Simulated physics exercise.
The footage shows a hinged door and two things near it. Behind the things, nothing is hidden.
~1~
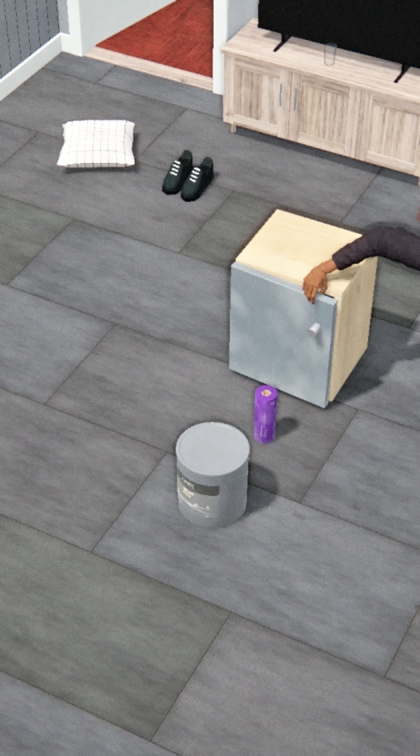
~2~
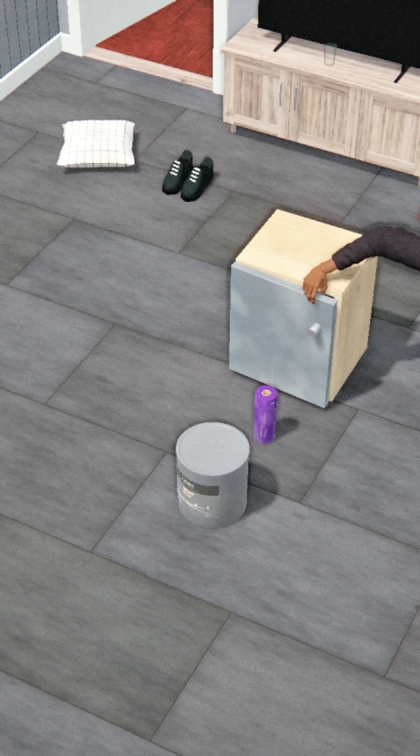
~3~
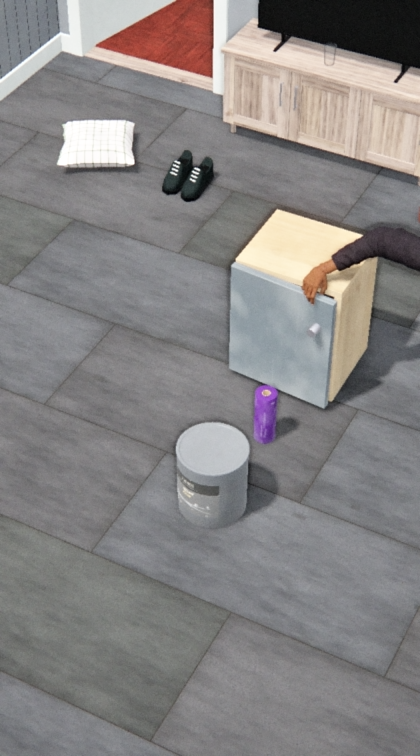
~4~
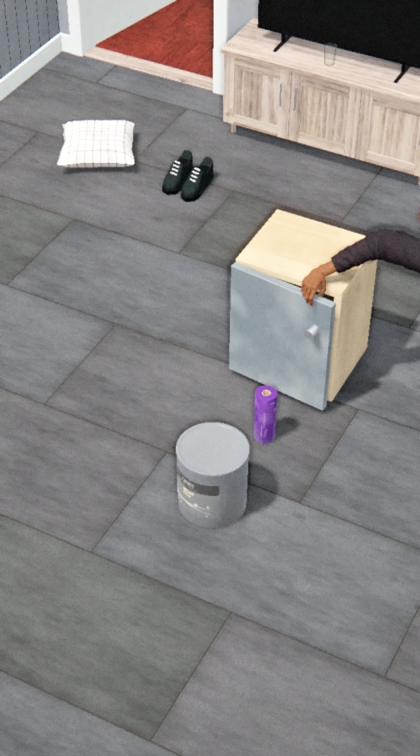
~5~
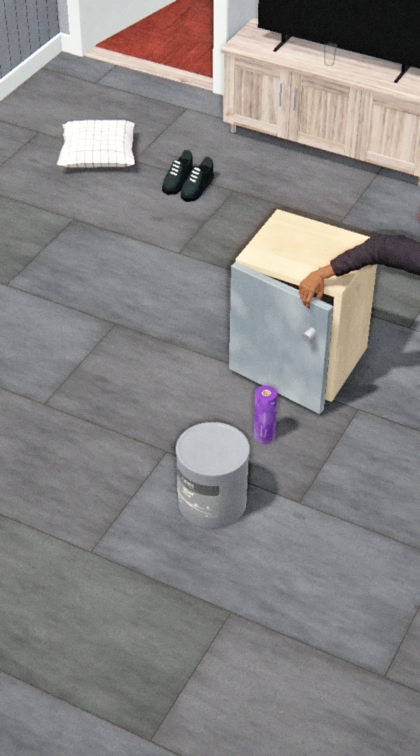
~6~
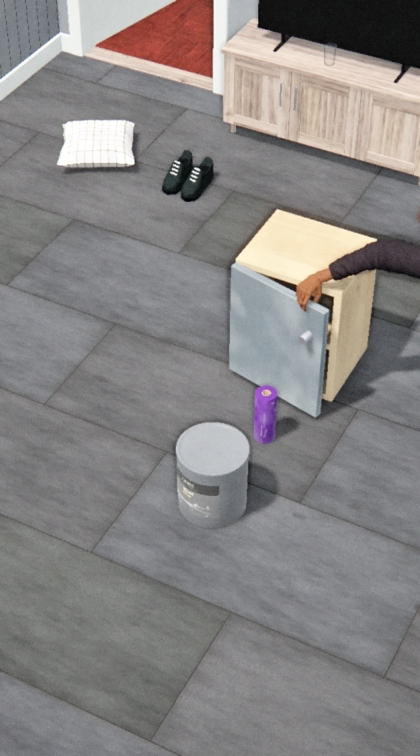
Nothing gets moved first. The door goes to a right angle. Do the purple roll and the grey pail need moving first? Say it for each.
In the end the purple roll gets shoved and the grey pail stays untouched.
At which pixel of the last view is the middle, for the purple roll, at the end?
The middle ends up near (168, 415).
Then, 1.16 s on from there, door 62° open; purple roll displaced well along near (221, 423); grey pail at rest near (213, 476).
In the end, the purple roll is pushed along, near (168, 415); the grey pail remains where it is, near (213, 476).
